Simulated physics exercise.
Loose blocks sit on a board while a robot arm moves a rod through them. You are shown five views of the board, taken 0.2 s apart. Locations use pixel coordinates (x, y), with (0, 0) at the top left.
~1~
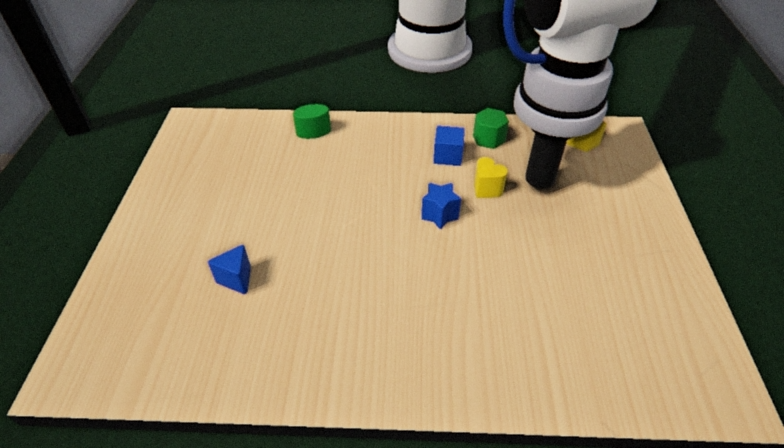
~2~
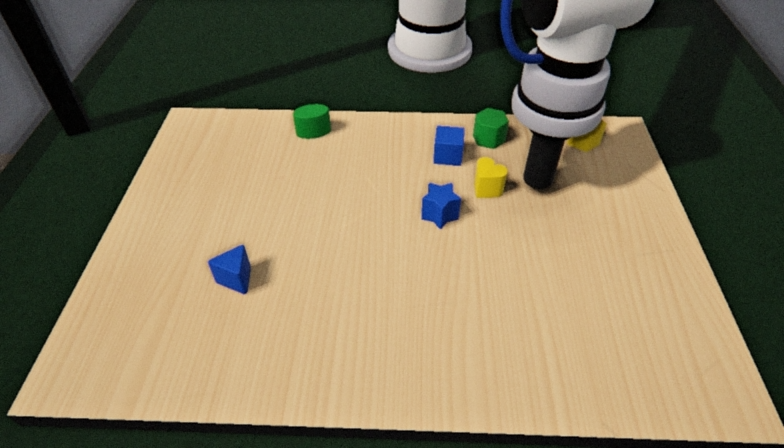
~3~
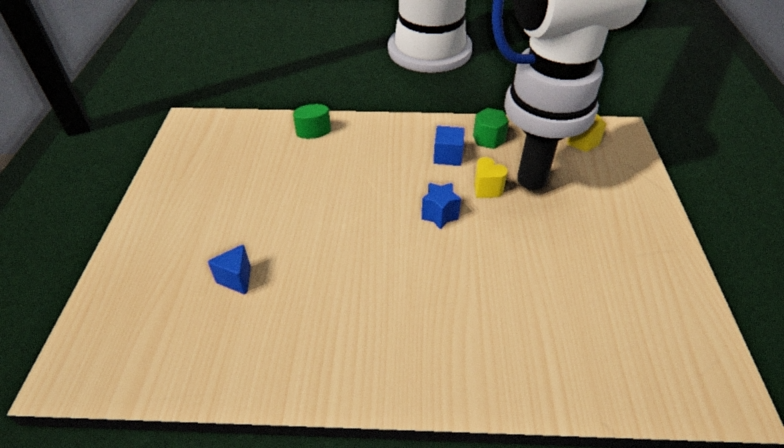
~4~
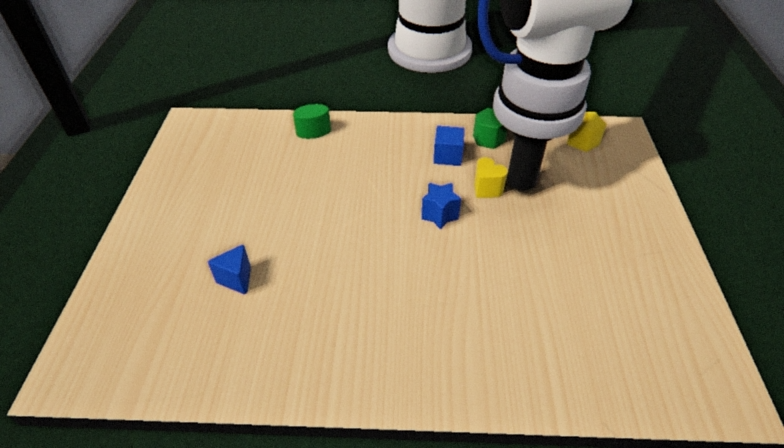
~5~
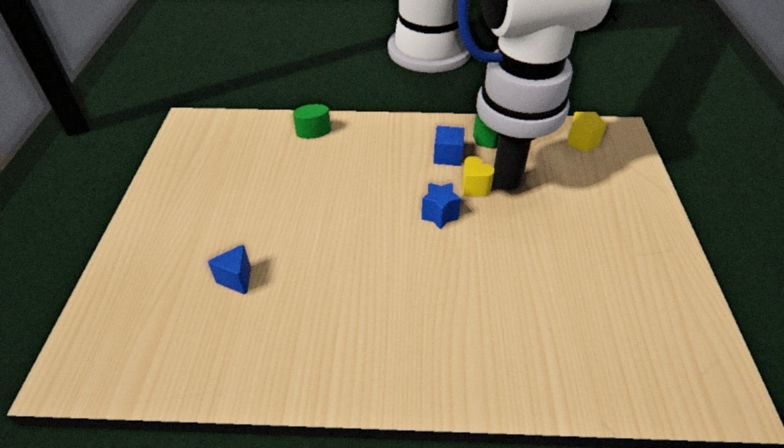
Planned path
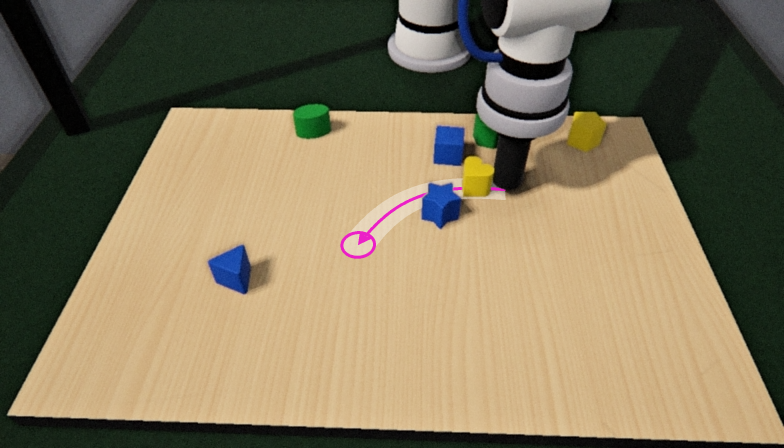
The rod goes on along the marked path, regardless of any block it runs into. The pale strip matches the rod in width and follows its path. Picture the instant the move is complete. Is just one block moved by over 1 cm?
Yes - that is the case.
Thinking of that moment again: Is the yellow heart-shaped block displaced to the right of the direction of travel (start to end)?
Yes, it checks out.
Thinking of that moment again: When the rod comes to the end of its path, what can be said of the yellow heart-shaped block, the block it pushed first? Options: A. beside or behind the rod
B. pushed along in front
The correct letter is A.
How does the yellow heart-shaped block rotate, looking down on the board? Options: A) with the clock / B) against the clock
I'll go with A - with the clock.
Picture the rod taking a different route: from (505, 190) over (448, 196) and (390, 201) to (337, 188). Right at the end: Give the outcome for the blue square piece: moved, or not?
Left in place.
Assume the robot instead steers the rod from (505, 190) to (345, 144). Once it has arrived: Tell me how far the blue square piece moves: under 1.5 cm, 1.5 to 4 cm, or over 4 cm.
The block winds up within 1.5 cm of where it is now.
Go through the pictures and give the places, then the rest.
The first frame shows tip of the rod at (540, 180), middles of tops, blue star at (442, 193), blue square piece at (450, 135), yellow heart-shaped block at (490, 168).
The second frame shows rod at (538, 180), nothing pushed.
The third frame shows rod at (532, 181), nothing pushed.
The fourth frame shows rod at (521, 182), nothing pushed.
The fifth frame shows rod at (507, 181), blue star at (442, 193), blue square piece at (450, 135), yellow heart-shaped block at (477, 167).
The line goes from (505, 190) through (447, 190) and (396, 208) to (358, 245).
The first path, step by step. One third of the way, rod at (446, 182); yellow heart-shaped block at (420, 160), turned 45° clockwise.
Two thirds of the way, rod at (395, 201); blue star at (440, 195), turned 20° anticlockwise; yellow heart-shaped block at (405, 160), turned 110° clockwise.
At the end, rod at (358, 236); blue star at (440, 195), turned 20° anticlockwise; blue square piece unmoved; yellow heart-shaped block at (405, 160), turned 110° clockwise.
